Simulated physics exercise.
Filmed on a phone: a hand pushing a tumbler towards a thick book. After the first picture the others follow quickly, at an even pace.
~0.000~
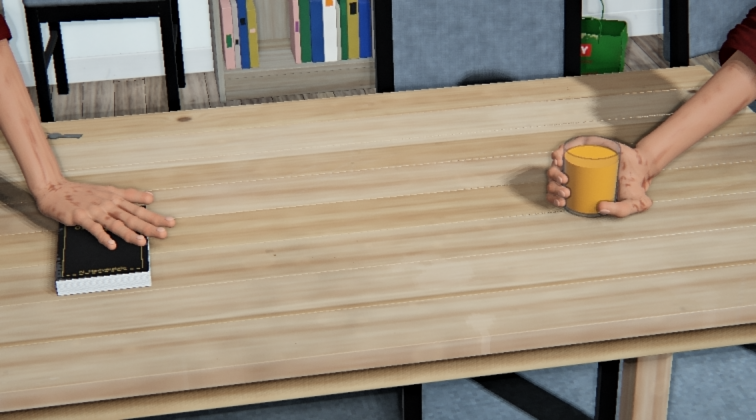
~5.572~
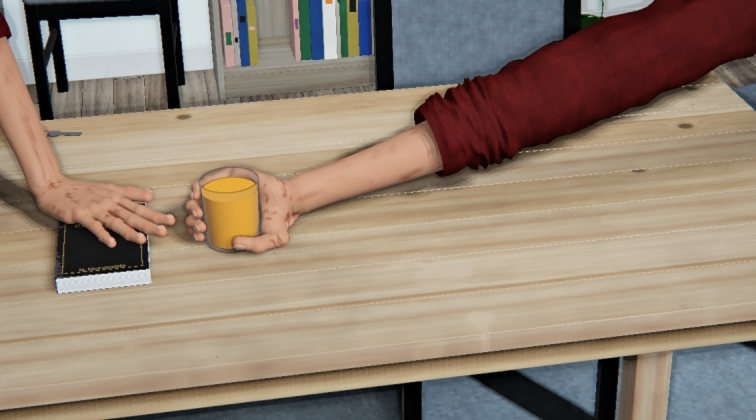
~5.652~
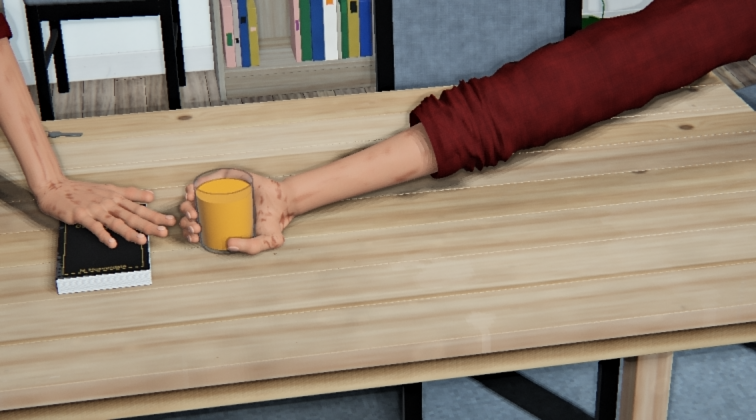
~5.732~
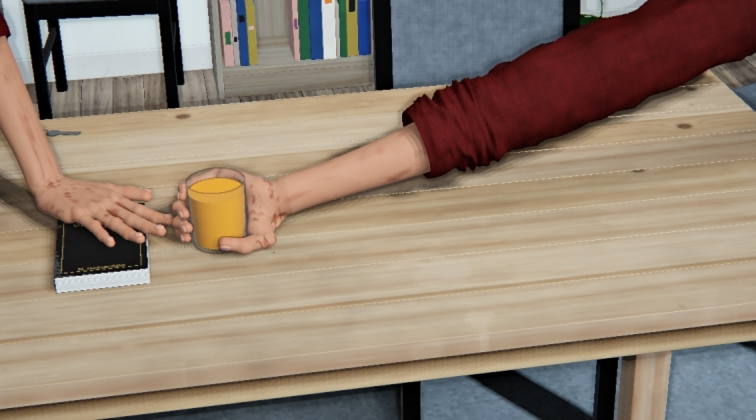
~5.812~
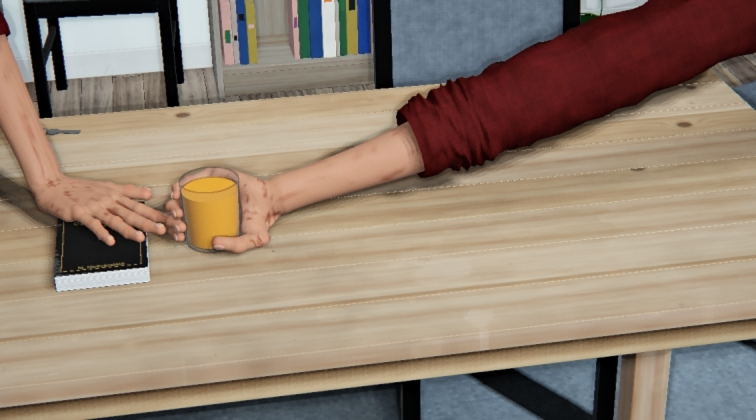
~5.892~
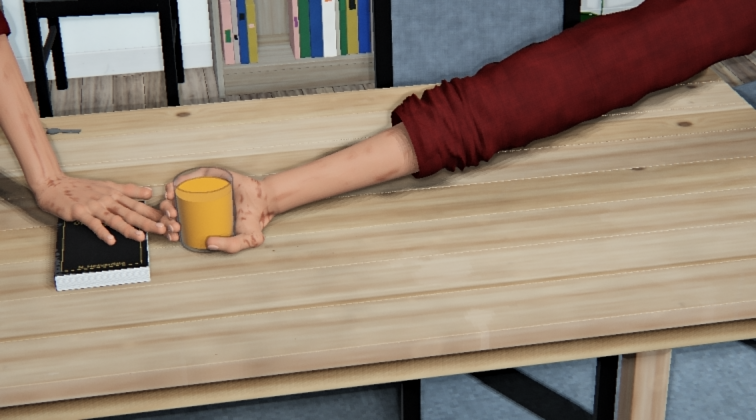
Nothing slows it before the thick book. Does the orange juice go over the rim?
It keeps it all in.
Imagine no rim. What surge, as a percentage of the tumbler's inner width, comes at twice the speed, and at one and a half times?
In turn 20 and 15 per cent.
By 6.3 s, the tumbler meets the thick book.
By 6.3 s, the orange juice surges up the wall; the wave climbs under half way to the rim.
By 7.4 s, the tumbler stands at the thick book; its rim is dry.
